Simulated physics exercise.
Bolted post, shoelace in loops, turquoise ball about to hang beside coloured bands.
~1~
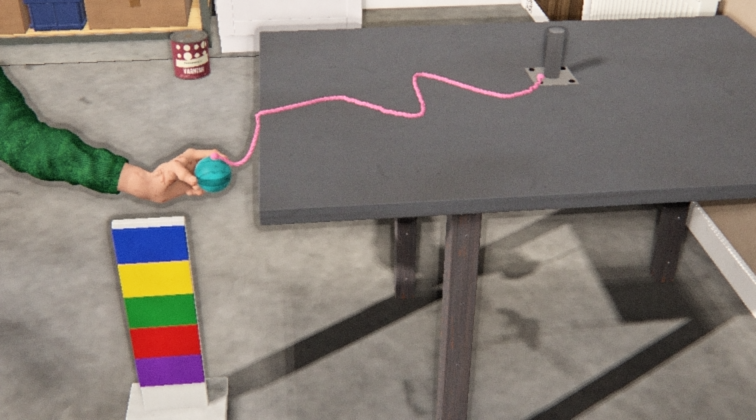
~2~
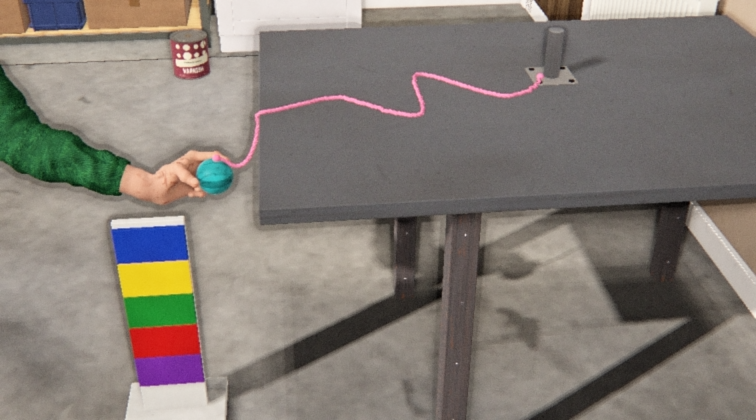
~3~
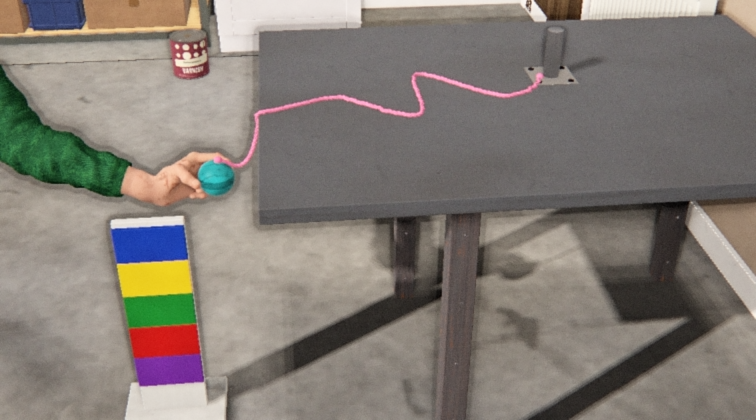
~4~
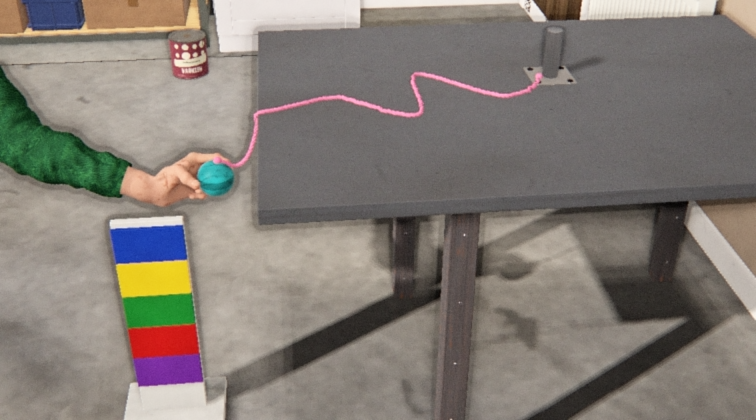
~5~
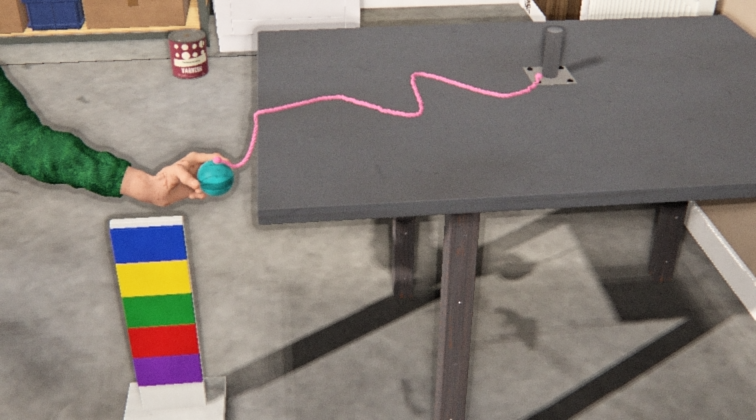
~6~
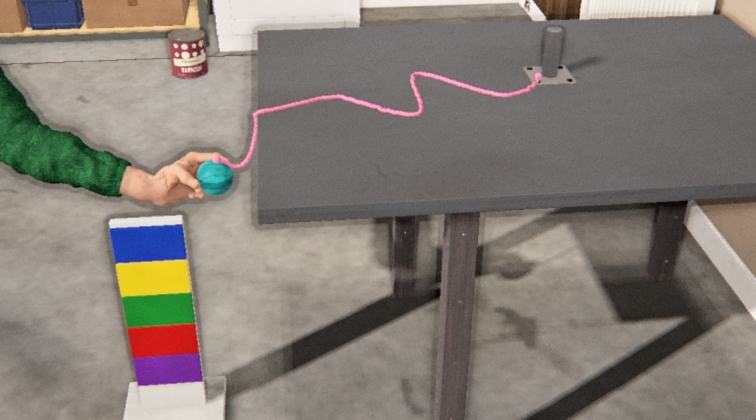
An arm in a green sleeve reaches in from the left over a concrete floor beside a dark grey table, viewed from slightly above. Its hand holds a turquoise ball tied to a pink shoelace that winds across the tabletop to a grey post, above a stand banded blue, yellow, green, red and purple, with a dark red can behind. The hand and ball shift very slightly, while the shoelace and camera stay practically still.
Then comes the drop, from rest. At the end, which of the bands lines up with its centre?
The band that lines up is red.
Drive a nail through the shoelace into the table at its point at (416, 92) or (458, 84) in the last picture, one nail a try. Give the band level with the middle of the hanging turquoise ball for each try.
In order: Yellow; green.
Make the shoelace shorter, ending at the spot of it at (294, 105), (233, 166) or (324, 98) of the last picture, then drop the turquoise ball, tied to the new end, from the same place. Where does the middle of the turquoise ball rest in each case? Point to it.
About (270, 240), then (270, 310), then (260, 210).
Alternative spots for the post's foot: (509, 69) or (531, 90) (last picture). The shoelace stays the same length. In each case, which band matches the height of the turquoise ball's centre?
Result 1: Purple. Result 2: Purple.
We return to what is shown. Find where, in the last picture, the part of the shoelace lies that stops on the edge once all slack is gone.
Roughly (394, 112).
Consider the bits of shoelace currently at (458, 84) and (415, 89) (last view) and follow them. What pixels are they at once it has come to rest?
(423, 88) and (337, 98), approximately.
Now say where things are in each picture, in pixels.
In the first frame, turquoise ball (213, 174); blue (151, 247); yellow (156, 280); green (161, 312); red (166, 343); purple (170, 372).
In the second frame, turquoise ball (215, 176); shoelace through (526, 92) (444, 79) (421, 100) (365, 104) (277, 110).
In the third frame, turquoise ball (216, 178).
In the fourth frame, turquoise ball (216, 178); shoelace through (524, 92) (443, 79) (420, 100) (363, 103) (276, 110).
In the fifth frame, turquoise ball (216, 178).
In the sixth frame, turquoise ball (215, 177); shoelace through (524, 91) (443, 79) (419, 100) (363, 103) (275, 109).
A little later, ball near (294, 307); level with red.
Next, ball near (254, 325); level with red.
When it is over, ball near (278, 318); level with red. Its middle rests at the red band.
